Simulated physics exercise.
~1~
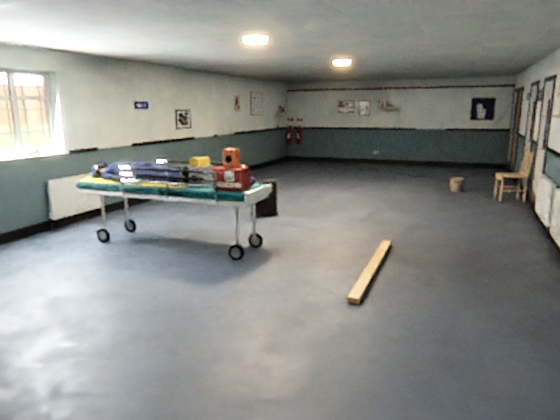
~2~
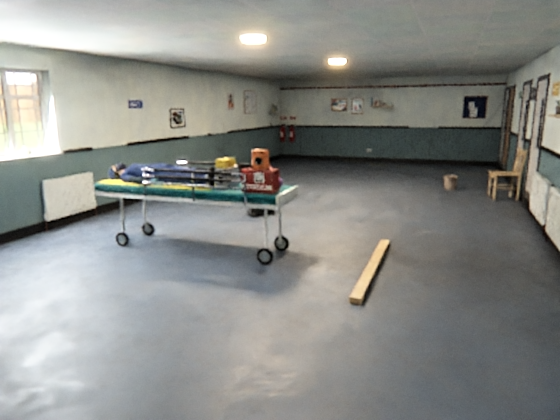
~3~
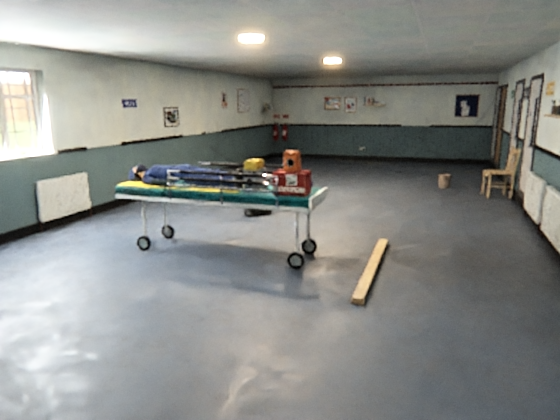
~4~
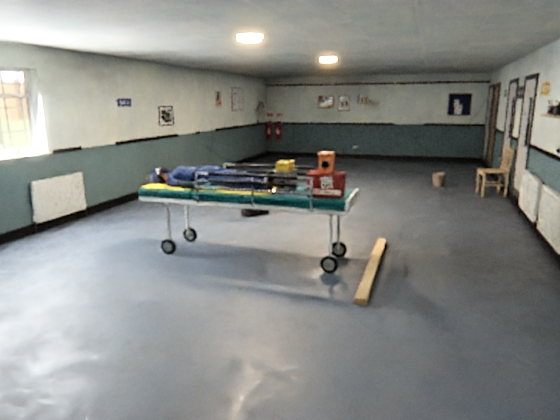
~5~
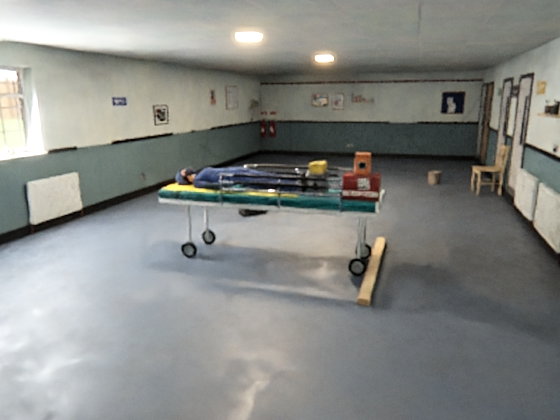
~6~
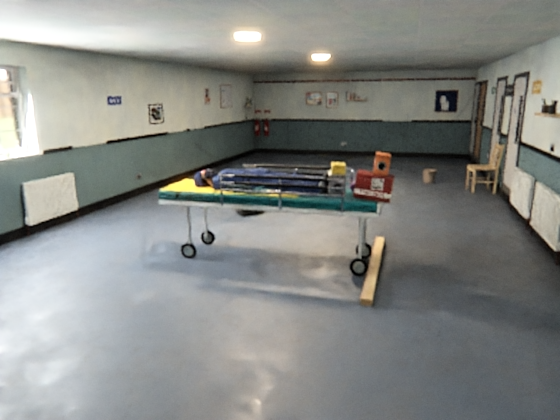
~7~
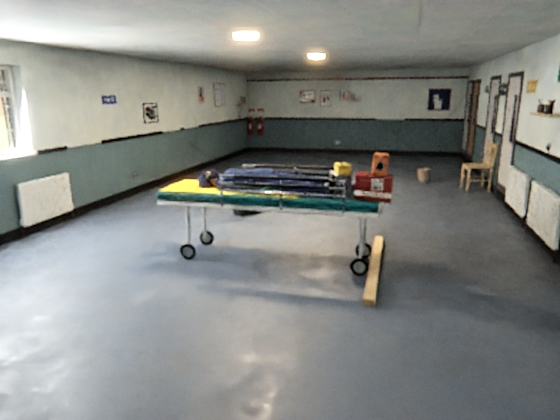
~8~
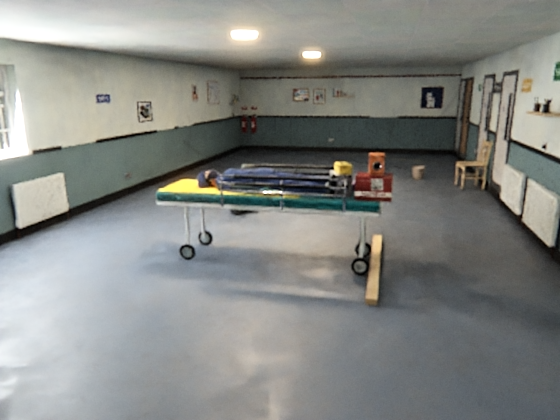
In a long room with teal lower walls and a blue-grey floor, a wheeled hospital trolley carries a dark-clothed body on a yellow and green surface, with red, orange and yellow items near its right end. The trolley rolls right towards a low wooden sill lying on the floor, while the view drifts slightly sideways. Its leading wheels reach the sill and it halts. The body and the loose items shift a little further right, then settle. At the end the trolley stands still, the orange pump is upright, and the red holdall and yellow box are still aboard.
